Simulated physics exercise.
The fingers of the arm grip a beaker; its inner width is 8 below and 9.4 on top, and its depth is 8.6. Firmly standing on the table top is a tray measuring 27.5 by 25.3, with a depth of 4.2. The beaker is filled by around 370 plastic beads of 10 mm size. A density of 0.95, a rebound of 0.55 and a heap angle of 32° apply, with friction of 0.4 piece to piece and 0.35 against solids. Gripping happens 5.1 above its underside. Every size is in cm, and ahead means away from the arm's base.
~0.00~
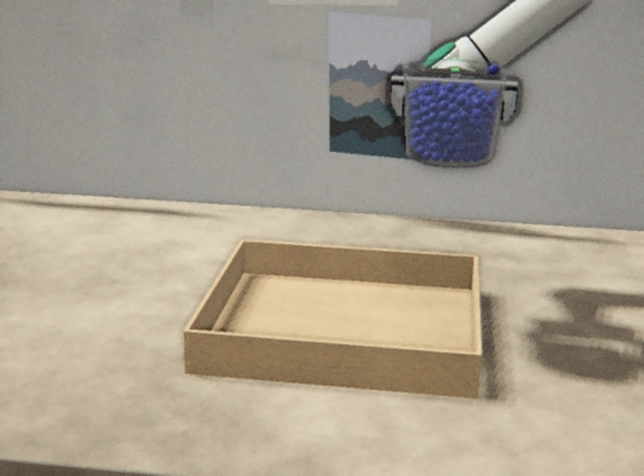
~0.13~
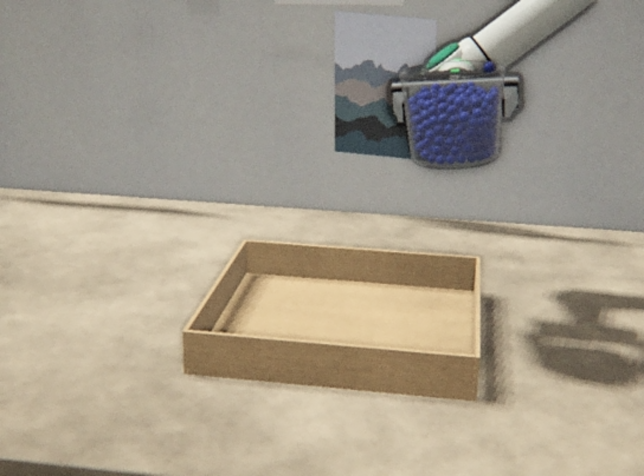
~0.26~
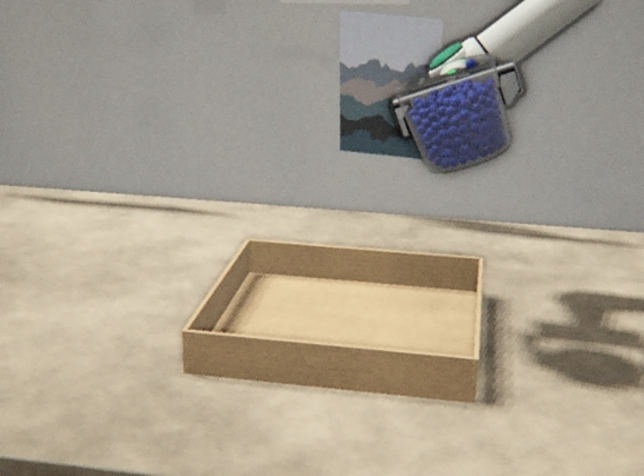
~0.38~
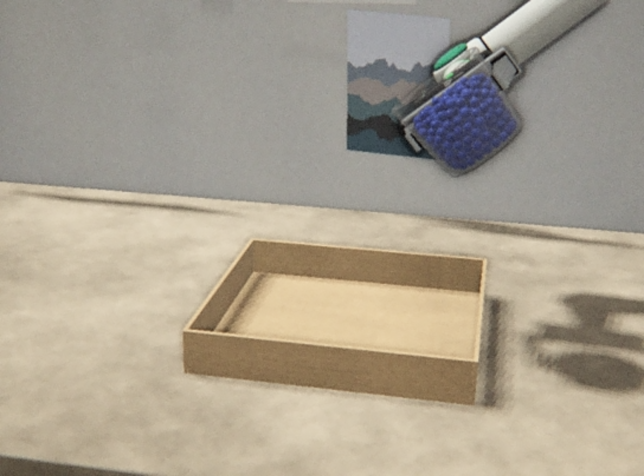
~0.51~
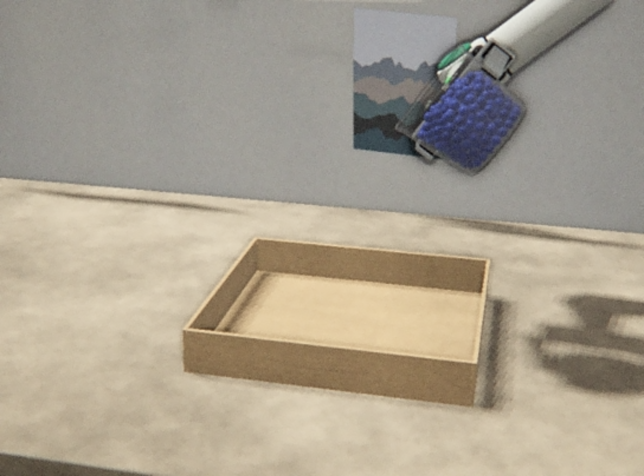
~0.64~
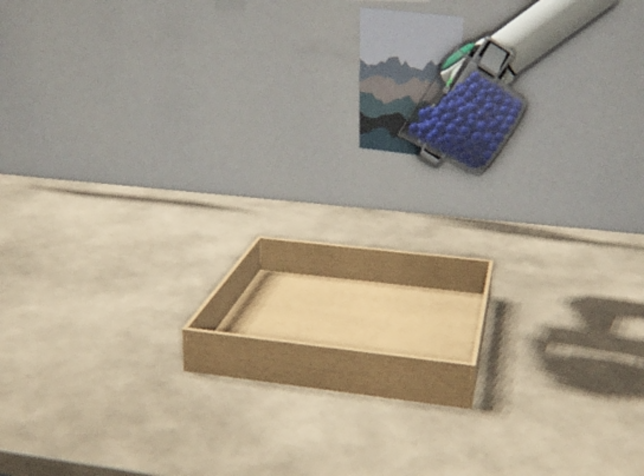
To begin with, a robot arm holds a clear beaker of blue beads upright, high above a table with an empty, shallow tray on it. The arm then tilts the beaker steadily further over to the left, and the beads shift toward its lowered side while the tray stays empty.
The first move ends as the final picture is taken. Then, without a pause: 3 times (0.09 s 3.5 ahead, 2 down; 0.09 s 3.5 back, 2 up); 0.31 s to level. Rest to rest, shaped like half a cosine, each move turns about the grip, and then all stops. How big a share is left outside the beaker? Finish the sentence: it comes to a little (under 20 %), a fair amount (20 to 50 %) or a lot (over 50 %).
It comes to a fair amount.
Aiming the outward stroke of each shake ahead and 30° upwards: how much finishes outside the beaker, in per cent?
80 %.
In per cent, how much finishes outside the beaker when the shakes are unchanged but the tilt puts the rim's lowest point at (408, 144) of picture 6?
The share is about 60 percent.
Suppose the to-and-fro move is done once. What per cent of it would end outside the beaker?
Approx. 20 per cent.
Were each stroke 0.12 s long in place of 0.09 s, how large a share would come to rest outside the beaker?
Roughly 25 in a hundred.
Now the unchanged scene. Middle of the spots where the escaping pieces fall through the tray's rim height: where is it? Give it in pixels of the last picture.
Their middle lies around (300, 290).
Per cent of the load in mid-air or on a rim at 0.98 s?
Some 13 per cent.
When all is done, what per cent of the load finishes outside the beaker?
Estimate: Near 35 %.
After 0.98 s, tilted 61° forward, highest piece 27 above the table; 303 in the beaker, 18 in the tray, 46 in flight or on a rim.
After 1.32 s, tilted 35° forward, highest piece 26 above the table; 244 in the beaker, 81 in the tray, 5 on the table or floor, 37 in flight or on a rim.
After 1.69 s, level, highest piece 27 above the table; 244 in the beaker, 114 in the tray, 9 on the table or floor.
After 2.74 s, level, highest piece 26 above the table; 244 in the beaker, 114 in the tray, 9 on the table or floor.
At rest, 244 in the beaker, 114 in the tray, 9 on the table or floor. That is 34 % outside the beaker.
